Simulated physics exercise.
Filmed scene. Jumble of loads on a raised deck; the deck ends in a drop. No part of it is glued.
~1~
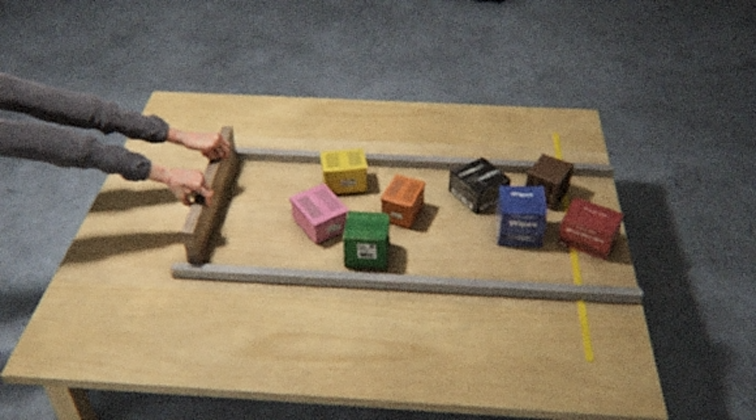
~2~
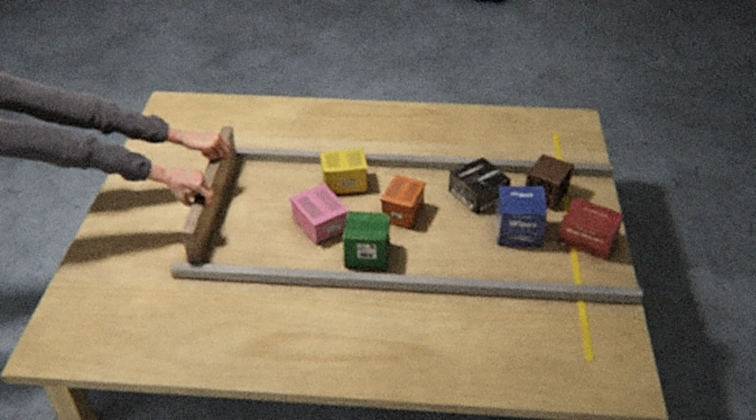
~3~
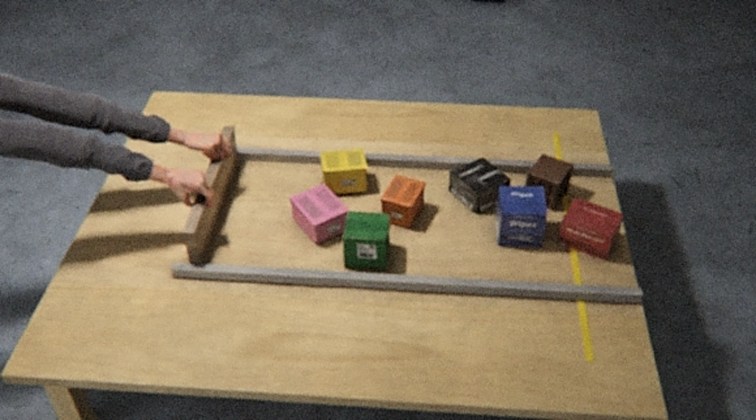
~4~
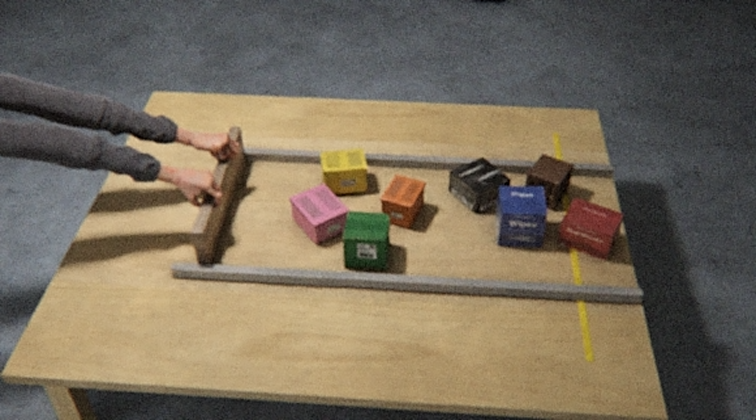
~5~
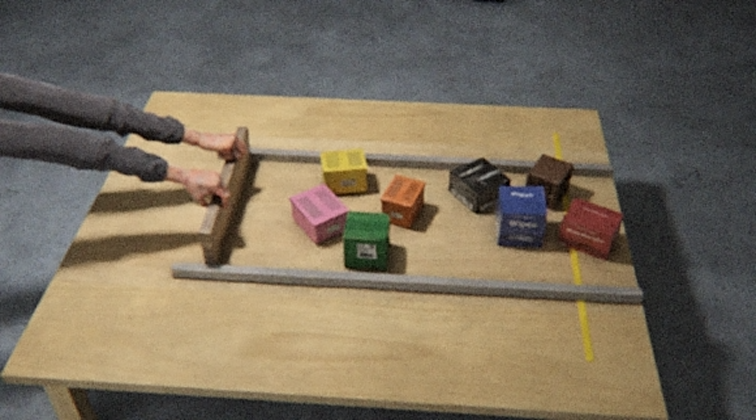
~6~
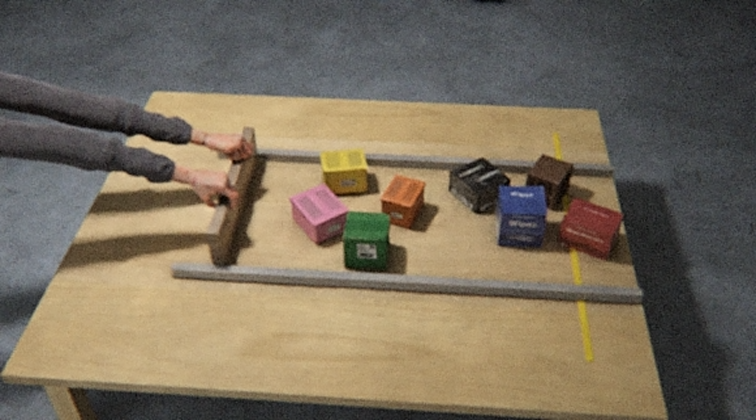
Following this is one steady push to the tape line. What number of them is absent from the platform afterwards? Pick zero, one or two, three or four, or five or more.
Five or more of them.
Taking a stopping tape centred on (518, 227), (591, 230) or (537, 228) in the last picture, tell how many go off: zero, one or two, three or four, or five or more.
Just one or two; at least five; three to four.
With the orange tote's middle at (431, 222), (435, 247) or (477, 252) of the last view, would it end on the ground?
In order of the places given, the orange tote is gone, then is gone, then is gone.
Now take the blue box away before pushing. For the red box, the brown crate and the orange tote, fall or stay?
Well, the red box leaves the top, the brown crate leaves the top, and the orange tote leaves the top.
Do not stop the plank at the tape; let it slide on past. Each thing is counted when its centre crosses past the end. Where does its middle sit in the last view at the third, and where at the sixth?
First roughly (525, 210), later roughly (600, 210).
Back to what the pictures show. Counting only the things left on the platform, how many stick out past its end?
Looks like 0 of them.
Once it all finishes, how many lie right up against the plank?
So the total is 3.
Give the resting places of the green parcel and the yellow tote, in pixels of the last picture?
In the last picture the green parcel sits at (601, 260) while the yellow tote sits at (589, 187).
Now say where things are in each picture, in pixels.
The first frame shows red box (591, 229); brown crate (548, 182); blue box (520, 216); plank (212, 193); tape (570, 229).
The second frame shows brown crate (548, 182); plank (212, 193).
The third frame shows blue box (520, 216); pink tote (320, 214).
The fourth frame shows red box (591, 229); green parcel (367, 240).
The fifth frame shows brown crate (548, 182); yellow tote (344, 173).
The sixth frame shows red box (591, 229); brown crate (548, 182); blue box (520, 216); plank (235, 194); tape (570, 229).
Early on, none off yet; red box at rest near (591, 229); brown crate at rest near (548, 182); blue box at rest near (520, 216).
Finally, the number that fall off is five or more; lost, orange tote, black box, blue box, brown crate and red box.
